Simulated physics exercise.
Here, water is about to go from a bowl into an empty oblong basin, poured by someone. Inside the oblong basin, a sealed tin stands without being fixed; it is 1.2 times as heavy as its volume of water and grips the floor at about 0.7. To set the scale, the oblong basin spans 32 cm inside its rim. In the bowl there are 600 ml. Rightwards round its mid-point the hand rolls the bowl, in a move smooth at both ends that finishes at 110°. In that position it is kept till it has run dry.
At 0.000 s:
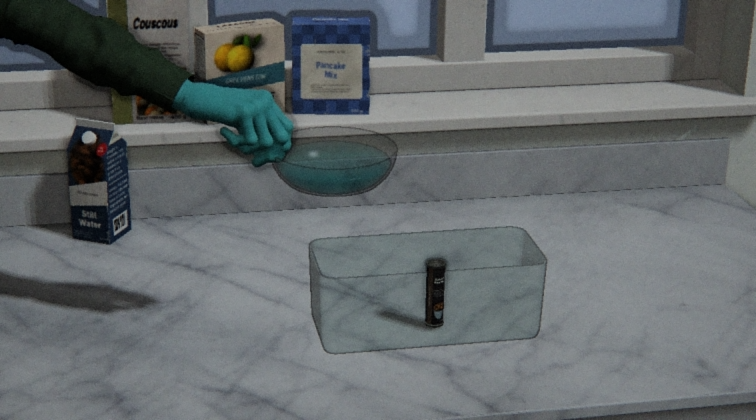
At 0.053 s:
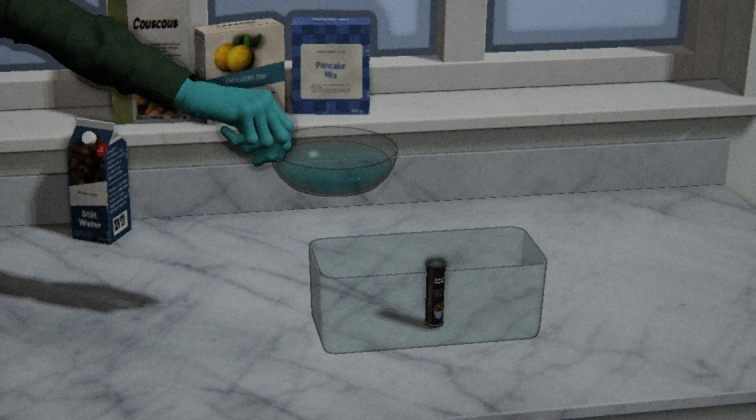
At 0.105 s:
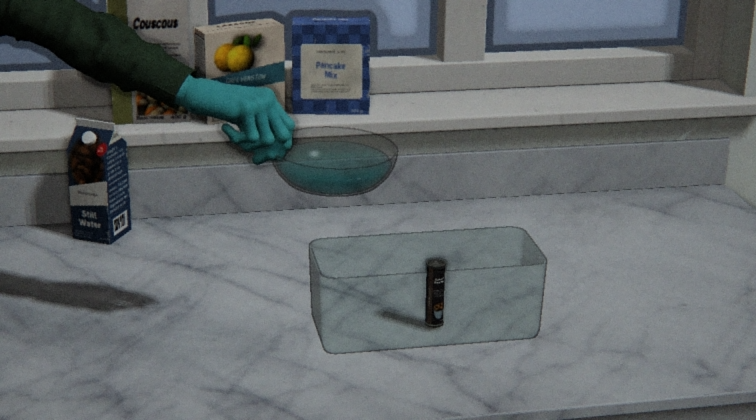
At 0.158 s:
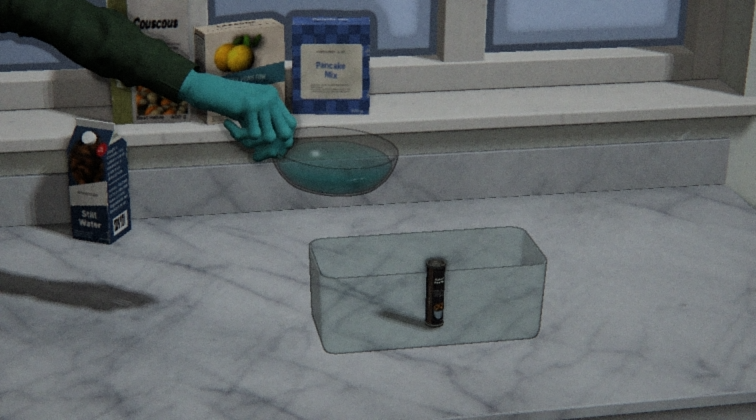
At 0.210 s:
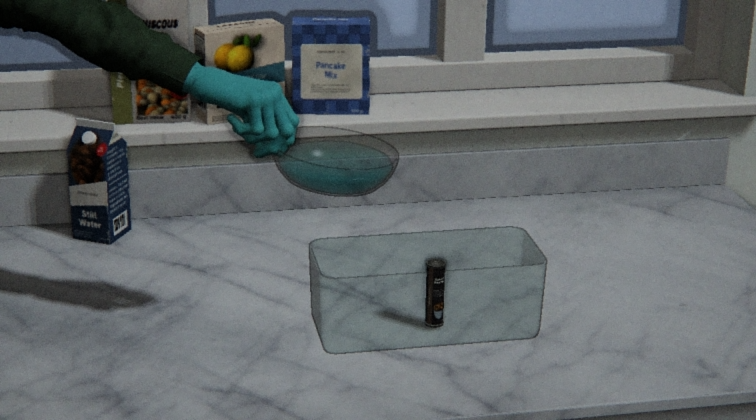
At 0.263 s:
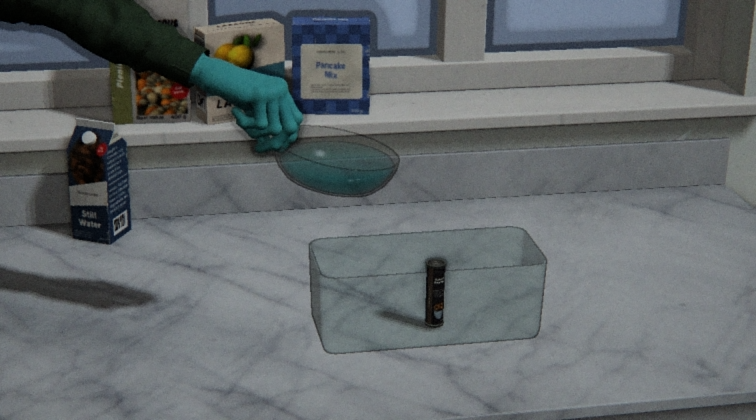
A teal-gloved hand holds a clear bowl of water nearly still above a marble counter, up and to the left of an empty clear oblong basin with a small dark tin inside. The hand then gradually rolls the bowl slightly rightwards, its right rim dipping a little as the sleeved forearm shifts.
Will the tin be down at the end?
It does not come down.
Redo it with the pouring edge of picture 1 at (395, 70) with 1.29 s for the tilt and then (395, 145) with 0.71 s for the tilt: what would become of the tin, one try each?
The tin stays vertical the first time and overturns the second time.
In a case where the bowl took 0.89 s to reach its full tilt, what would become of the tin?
In that case the tin does not tip.
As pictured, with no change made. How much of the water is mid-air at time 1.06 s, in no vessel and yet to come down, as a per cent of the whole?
Airborne share: Near 2 %.
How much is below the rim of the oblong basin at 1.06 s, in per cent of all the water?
Some 98 per cent.
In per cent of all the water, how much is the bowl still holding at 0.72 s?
I reckon about 28 in a hundred is still held.
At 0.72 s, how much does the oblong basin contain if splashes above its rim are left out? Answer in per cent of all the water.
About 36%.
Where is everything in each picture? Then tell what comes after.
It leans 0°; its right rim is at (395, 145); the water meets the walls at (274, 161) and (390, 155); the oblong basin's rim runs from (315, 260) to (535, 246); the tin's top is at (436, 266), in the first picture.
It leans 0°; its right rim is at (395, 146); the water meets the walls at (274, 161) and (390, 155), in the second picture.
It leans 2°; its right rim is at (396, 147); the water meets the walls at (274, 160) and (390, 156), in the third picture.
It leans 4°; its right rim is at (396, 150); the water meets the walls at (275, 159) and (391, 157), in the fourth picture.
It leans 7°; its right rim is at (397, 153); the water meets the walls at (277, 158) and (392, 157), in the fifth picture.
It leans 11°; its right rim is at (397, 157); the water meets the walls at (278, 159) and (394, 158), in the sixth picture.
Then, 0.72 s in, the tilt is 65° and 28 per cent is still to pour; the tin stands where it began.
Then, 1.06 s in, the tilt is 101° and 0 per cent is still to pour; the tin stands where it began.
Then, 1.41 s in, the tilt is 110° and 0 per cent is still to pour; the tin stands where it began.
Then, 1.79 s in, the tilt is 110° and 0 per cent is still to pour; the tin stands where it began.
Finally, the tin stands where it began.
